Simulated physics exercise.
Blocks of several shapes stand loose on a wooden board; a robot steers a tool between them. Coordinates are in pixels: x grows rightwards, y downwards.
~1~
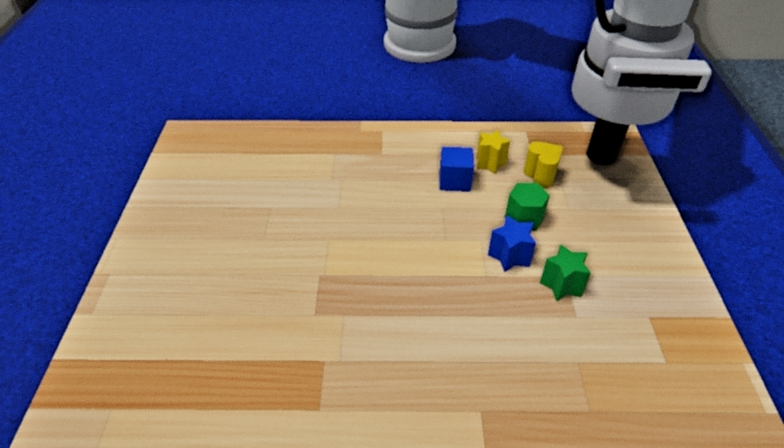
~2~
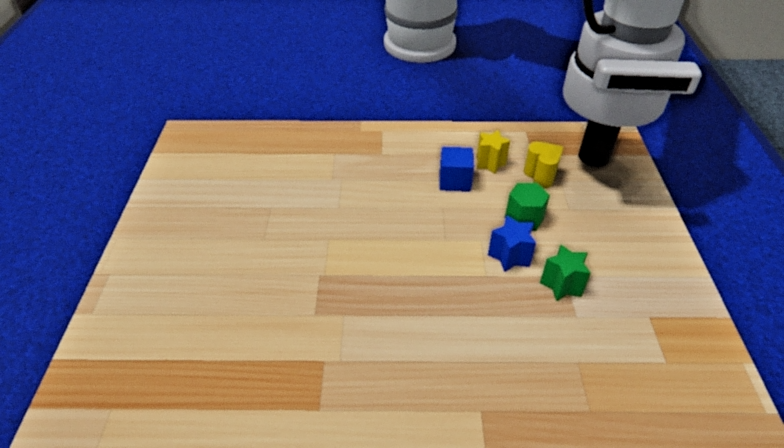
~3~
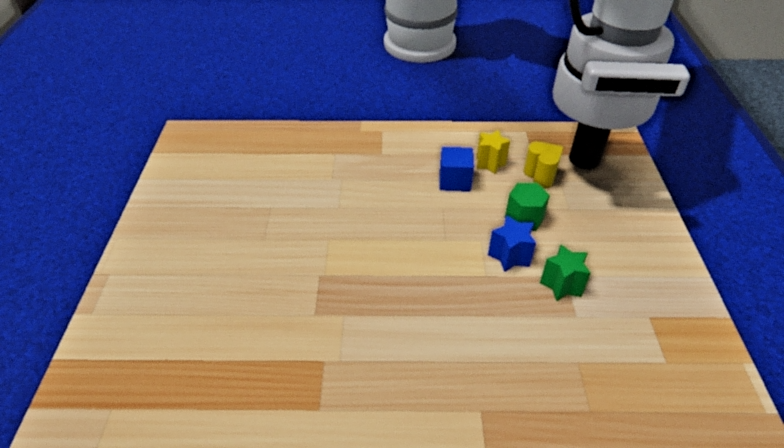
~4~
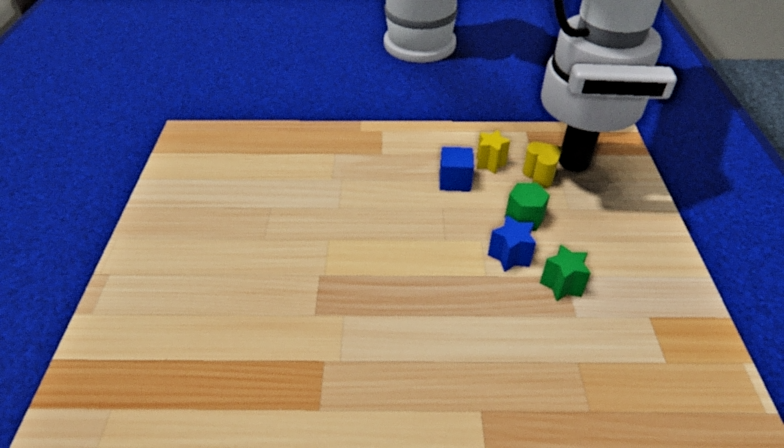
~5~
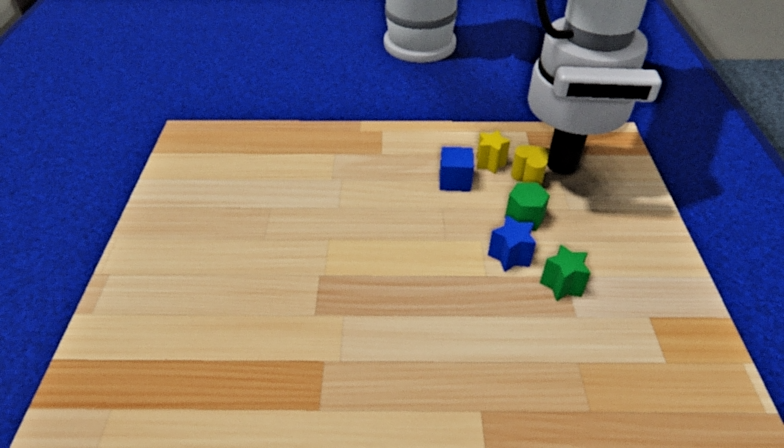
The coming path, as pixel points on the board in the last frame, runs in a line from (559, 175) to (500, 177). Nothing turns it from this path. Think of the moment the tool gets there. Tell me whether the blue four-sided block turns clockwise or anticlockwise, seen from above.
It rotates clockwise.
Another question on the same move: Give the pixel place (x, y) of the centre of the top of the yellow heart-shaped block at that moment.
Its top middle will sit at (482, 164).
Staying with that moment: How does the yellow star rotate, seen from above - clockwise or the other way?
Overhead view: Clockwise.
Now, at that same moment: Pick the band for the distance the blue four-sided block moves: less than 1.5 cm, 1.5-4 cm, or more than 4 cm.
Moves under 1.5 cm.
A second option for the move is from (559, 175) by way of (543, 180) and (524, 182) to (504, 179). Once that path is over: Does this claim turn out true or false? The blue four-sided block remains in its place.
Verdict: False.
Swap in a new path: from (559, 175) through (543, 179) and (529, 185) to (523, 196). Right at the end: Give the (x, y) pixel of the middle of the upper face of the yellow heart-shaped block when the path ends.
Its top centre is at about (499, 162).
The first path, step by step. Halfway along, tool at (531, 166); yellow heart-shaped block at (508, 158), turned 40° anticlockwise.
At the end, tool at (501, 167); blue four-sided block at (450, 158), turned 25° clockwise; yellow star at (488, 138), turned 20° clockwise; green hexagonal block in place; yellow heart-shaped block at (482, 164), turned 65° anticlockwise.
